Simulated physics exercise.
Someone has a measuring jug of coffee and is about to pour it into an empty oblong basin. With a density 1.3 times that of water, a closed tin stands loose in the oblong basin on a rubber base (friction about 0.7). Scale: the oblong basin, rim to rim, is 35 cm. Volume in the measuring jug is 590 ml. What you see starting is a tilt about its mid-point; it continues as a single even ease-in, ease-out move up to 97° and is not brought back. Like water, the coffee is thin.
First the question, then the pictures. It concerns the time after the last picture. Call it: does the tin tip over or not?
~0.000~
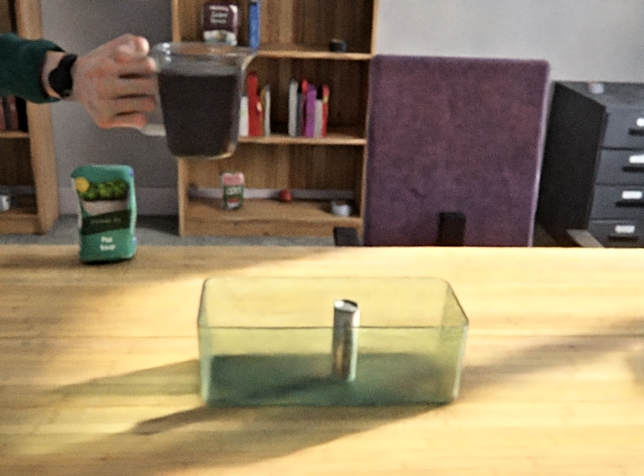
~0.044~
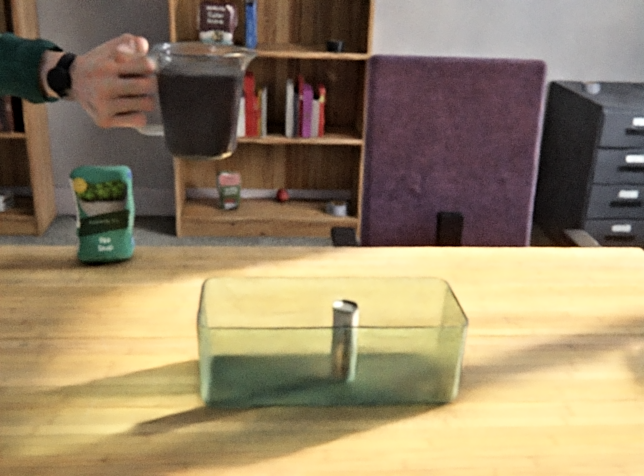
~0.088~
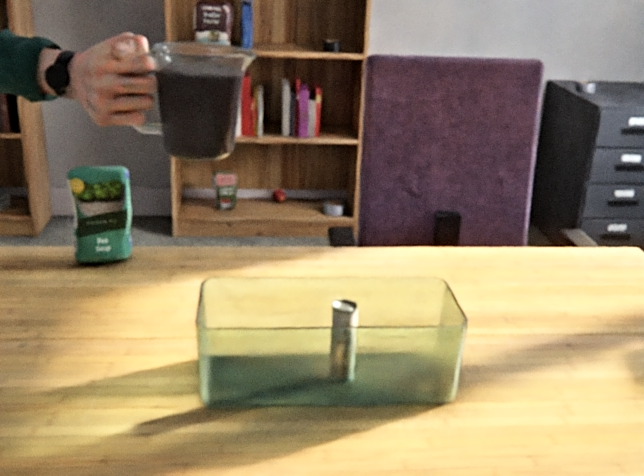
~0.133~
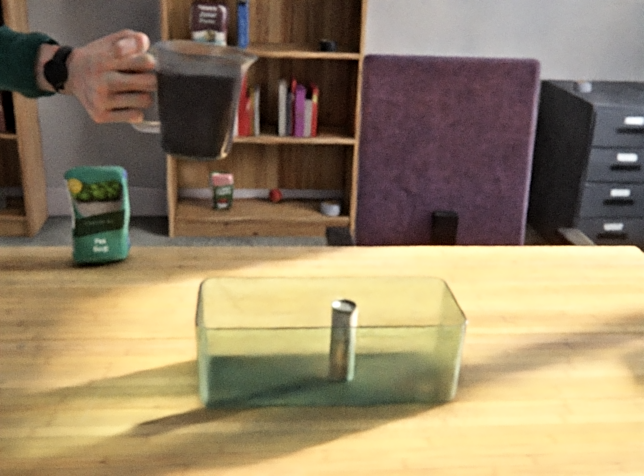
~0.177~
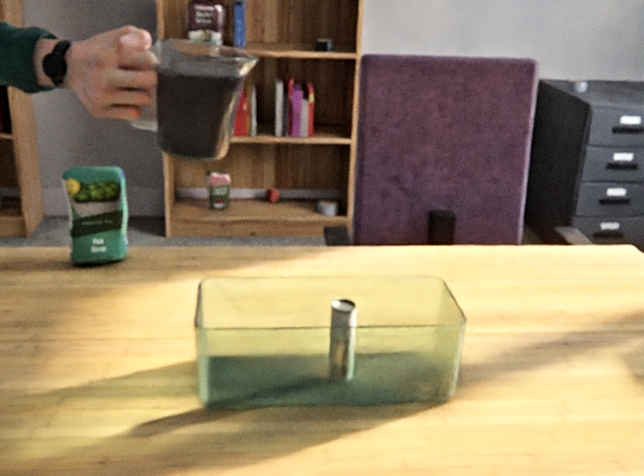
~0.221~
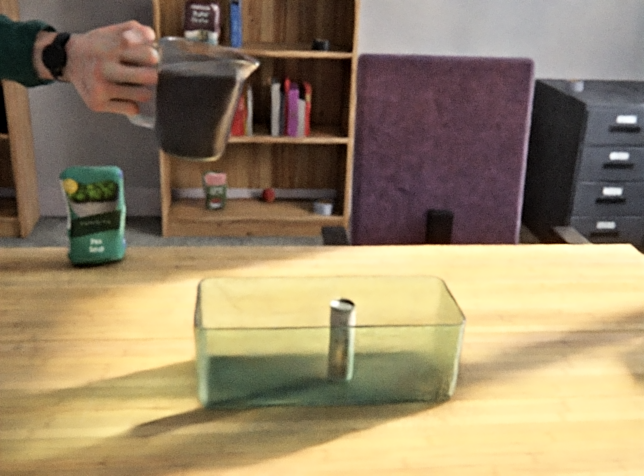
It tips over.
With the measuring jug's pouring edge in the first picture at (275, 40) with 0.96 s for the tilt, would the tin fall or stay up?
After that, the tin stays vertical.
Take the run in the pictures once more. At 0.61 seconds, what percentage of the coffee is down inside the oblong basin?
Roughly 0 percent.
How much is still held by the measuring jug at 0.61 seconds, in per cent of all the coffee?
Roughly 84 per cent.
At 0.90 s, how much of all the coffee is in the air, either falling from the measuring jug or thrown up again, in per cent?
Roughly 36 %.
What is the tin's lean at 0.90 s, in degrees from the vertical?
0°.
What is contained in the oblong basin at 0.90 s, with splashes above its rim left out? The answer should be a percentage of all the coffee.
Some 30 per cent.
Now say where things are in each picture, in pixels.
In the first picture, tilt 0°; pouring edge (257, 52); surface from (160, 67) to (243, 70); the oblong basin's rim runs from (201, 302) to (458, 302); the tin's top is at (346, 308).
In the second picture, tilt 0°; pouring edge (257, 53); surface from (159, 67) to (242, 70).
In the third picture, tilt 2°; pouring edge (257, 54); surface from (159, 67) to (241, 71).
In the fourth picture, tilt 4°; pouring edge (258, 56); surface from (159, 67) to (242, 71).
In the fifth picture, tilt 7°; pouring edge (259, 59); surface from (160, 68) to (243, 71).
In the sixth picture, tilt 11°; pouring edge (261, 63); surface from (160, 67) to (246, 71).
By 0.61 s the tilt is 63° and 84 per cent is still to pour; the tin stands where it began.
By 0.90 s the tilt is 93° and 35 per cent is still to pour; the tin stands where it began.
By 1.20 s the tilt is 97° and 5 per cent is still to pour; the tin leans 37°.
By 1.53 s the tilt is 97° and 0 per cent is still to pour; the tin lies on its side.
At rest the tin lies on its side.
